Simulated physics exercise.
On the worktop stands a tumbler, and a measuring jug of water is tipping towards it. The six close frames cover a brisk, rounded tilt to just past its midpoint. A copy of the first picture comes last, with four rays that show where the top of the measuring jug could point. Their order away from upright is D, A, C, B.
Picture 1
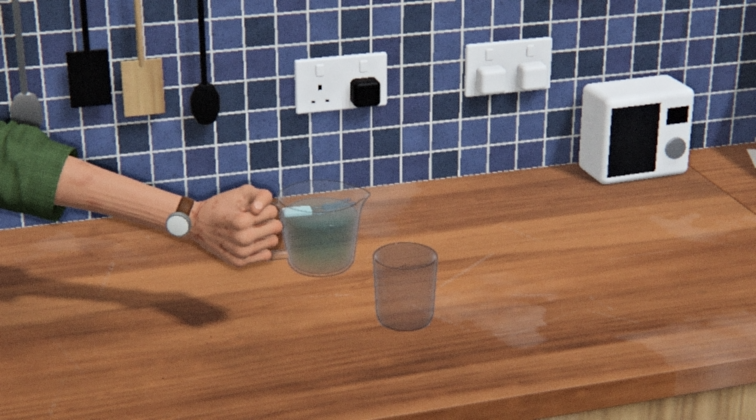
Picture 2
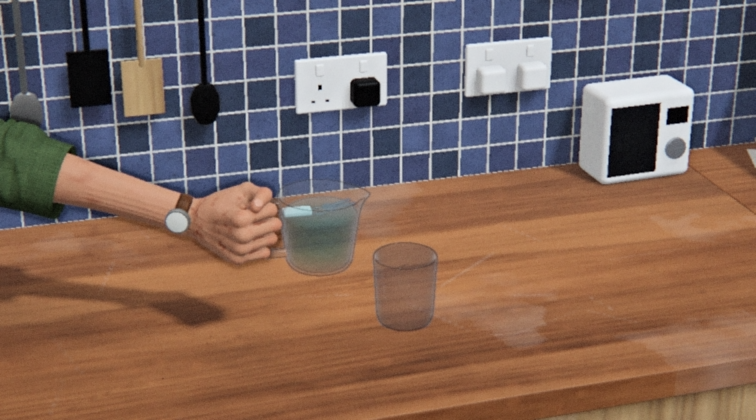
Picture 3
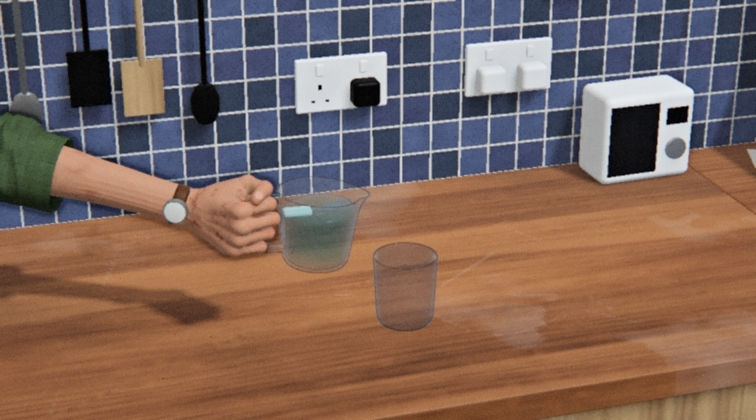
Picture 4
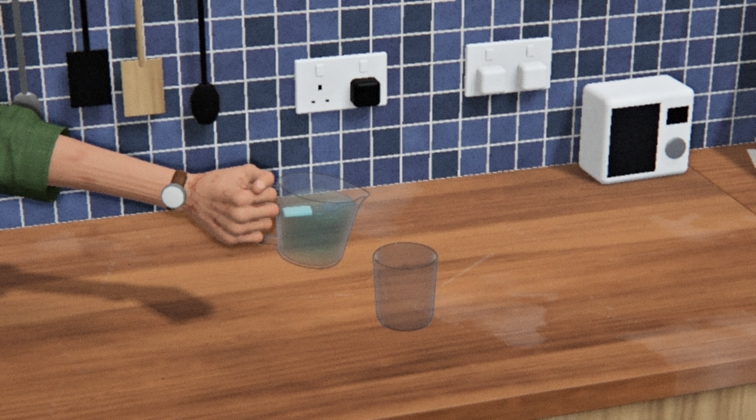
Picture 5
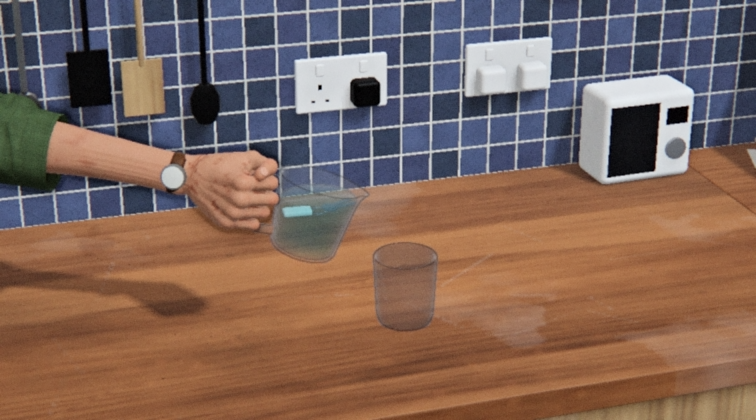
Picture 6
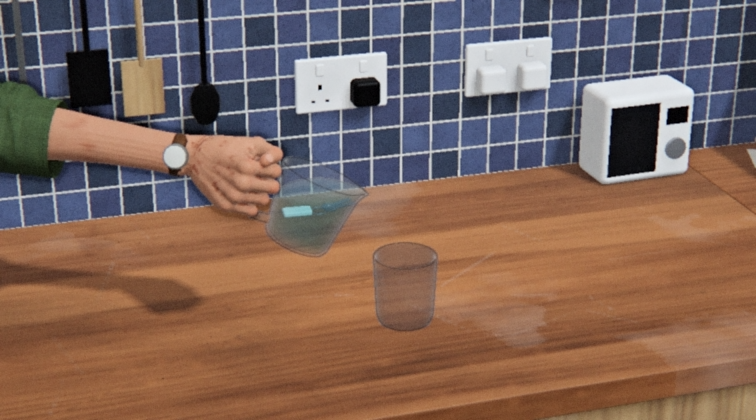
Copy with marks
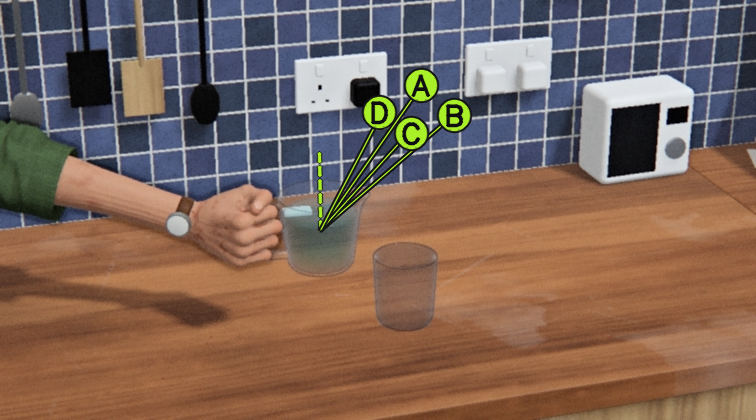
A hand in a green sleeve with a wristwatch reaches in from the left over a wooden kitchen worktop, seen from slightly above against blue tiles. It grips a clear jug of bluish water beside an empty clear tumbler, with utensils hanging left, white sockets behind and a white appliance right. The hand rises slightly and gradually tilts the jug rightward, while the view stays still.
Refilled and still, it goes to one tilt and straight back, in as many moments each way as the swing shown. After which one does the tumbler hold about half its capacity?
Choose B.
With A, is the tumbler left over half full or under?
Under half.
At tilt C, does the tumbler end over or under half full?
Under half.
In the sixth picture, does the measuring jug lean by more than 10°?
Yes, it does.
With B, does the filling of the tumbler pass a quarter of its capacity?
Yes, clearly.
On the marked copy, A at (411, 99); B at (441, 125); C at (398, 144); D at (373, 129).
If A is chosen, the tumbler ends with about 19 % of what it can hold.
If B is chosen, the tumbler ends with about 49 % of what it can hold.
If C is chosen, the tumbler ends with about 32 % of what it can hold.
If D is chosen, the tumbler ends with about 7 % of what it can hold.
